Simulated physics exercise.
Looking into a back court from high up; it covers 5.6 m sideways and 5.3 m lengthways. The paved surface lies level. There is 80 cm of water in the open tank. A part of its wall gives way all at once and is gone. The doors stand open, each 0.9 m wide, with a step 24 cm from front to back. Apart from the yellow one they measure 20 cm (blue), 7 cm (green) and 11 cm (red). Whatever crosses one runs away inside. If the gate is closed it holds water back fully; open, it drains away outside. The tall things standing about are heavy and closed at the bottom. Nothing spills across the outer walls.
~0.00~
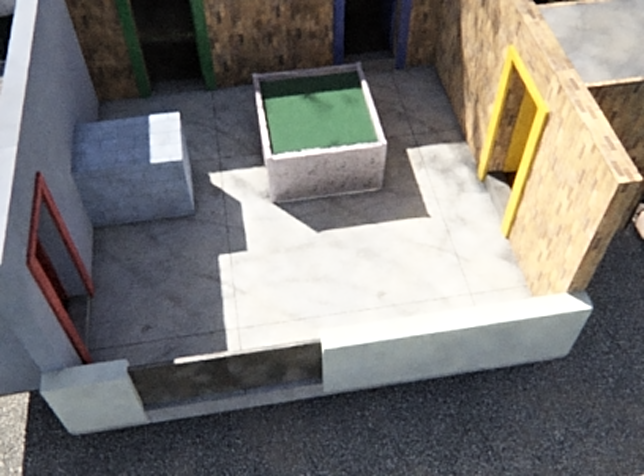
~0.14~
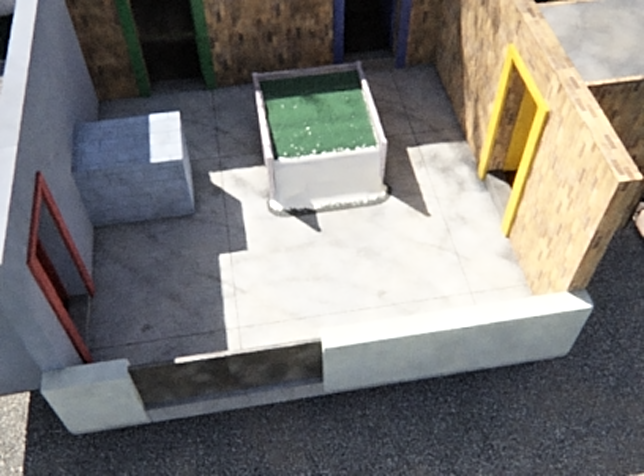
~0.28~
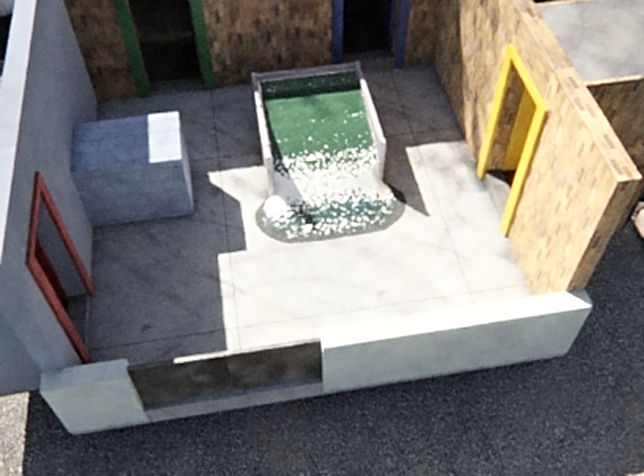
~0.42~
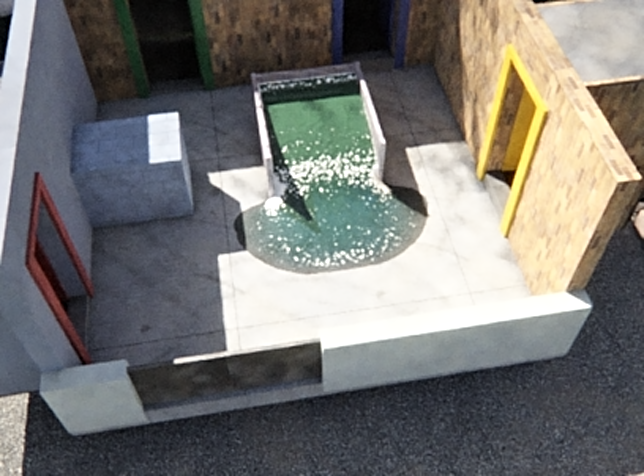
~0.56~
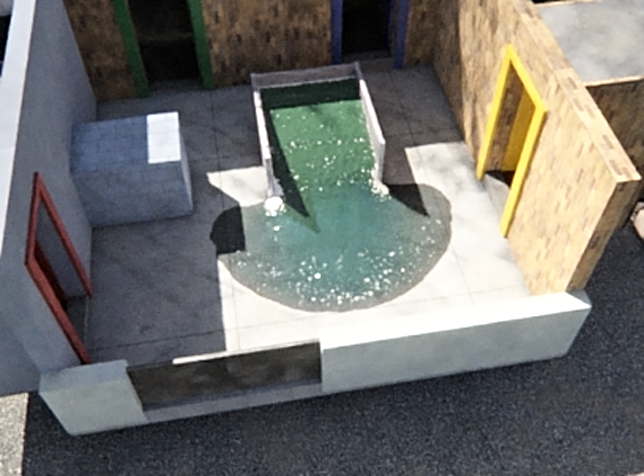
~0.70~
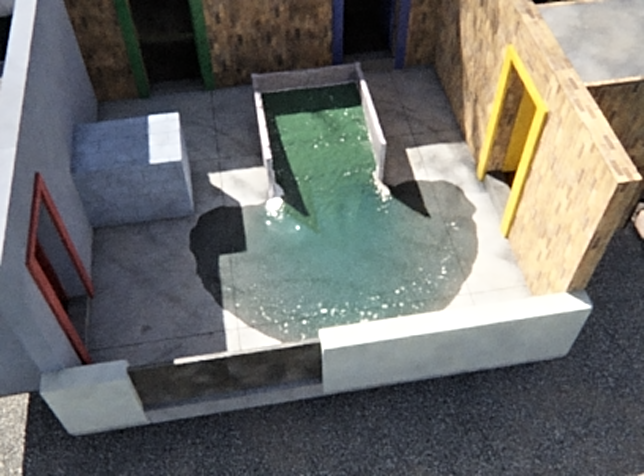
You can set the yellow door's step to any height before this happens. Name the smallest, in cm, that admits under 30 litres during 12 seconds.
About 7 cm.
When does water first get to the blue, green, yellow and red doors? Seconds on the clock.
Blue 4.0 s, green 6.0 s, yellow 1.1 s, red 2.0 s.
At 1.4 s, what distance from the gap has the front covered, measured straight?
Roughly 3.8 m.
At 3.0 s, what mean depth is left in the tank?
Roughly 12 cm on average.
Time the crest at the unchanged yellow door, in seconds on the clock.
Around 3.0 s.
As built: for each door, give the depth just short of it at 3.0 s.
Depths in cm: Blue 0, green 0, yellow 12, red 21.
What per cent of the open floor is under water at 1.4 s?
Some 45 per cent of it.
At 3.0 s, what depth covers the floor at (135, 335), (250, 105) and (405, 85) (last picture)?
In that order: 17, 0 and 0 cm.
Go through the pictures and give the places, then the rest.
The open tank at (317, 113) is whole and still, 80 cm deep; the yellow door at (508, 155) is dry, in the first picture.
The front is at (281, 211), 0.2 m from the gap at (327, 180); 0.3 m2 of floor is wet, 80 cm left at the back, in the second picture.
The gap is at (326, 181), the front 0.8 m out at (320, 236); the back of the open tank holds 76 cm, in the third picture.
The gap is at (326, 183), the front 1.3 m out at (303, 268); the back of the open tank holds 69 cm, in the fourth picture.
The gap is at (325, 184), the front 1.9 m out at (339, 306); the back of the open tank holds 68 cm, in the fifth picture.
Water pours out at (326, 184) and has run 2.6 m, to a hidden place; about 6 cm deep outside, 62 cm at the back; the yellow door at (507, 154), 2.4 m from the gap, is still 0.5 m from the nearest water, in the sixth picture.
After 1.4 s water covers 45 % of the floor, deepest (42 cm) near (358, 346); 3 cm at the yellow door, 0 litres in over its 20 cm step.
After 3.0 s water covers 55 % of the floor, deepest (29 cm) near (88, 402); 12 cm at the yellow door, 0 litres in over its 20 cm step.
After 12.0 s water covers 100 % of the floor, deepest (12 cm) near (109, 118); 8 cm at the yellow door, 0 litres in over its 20 cm step.
At the yellow door as built, the water arrived by 1.2 s and peaked near 12 cm at 3.0 s.
Run again over the same 12 s with other heights there, 45 litres in over 6 cm, 15 litres over 8 cm. The limit of 30 litres is kept from about 7 cm up.
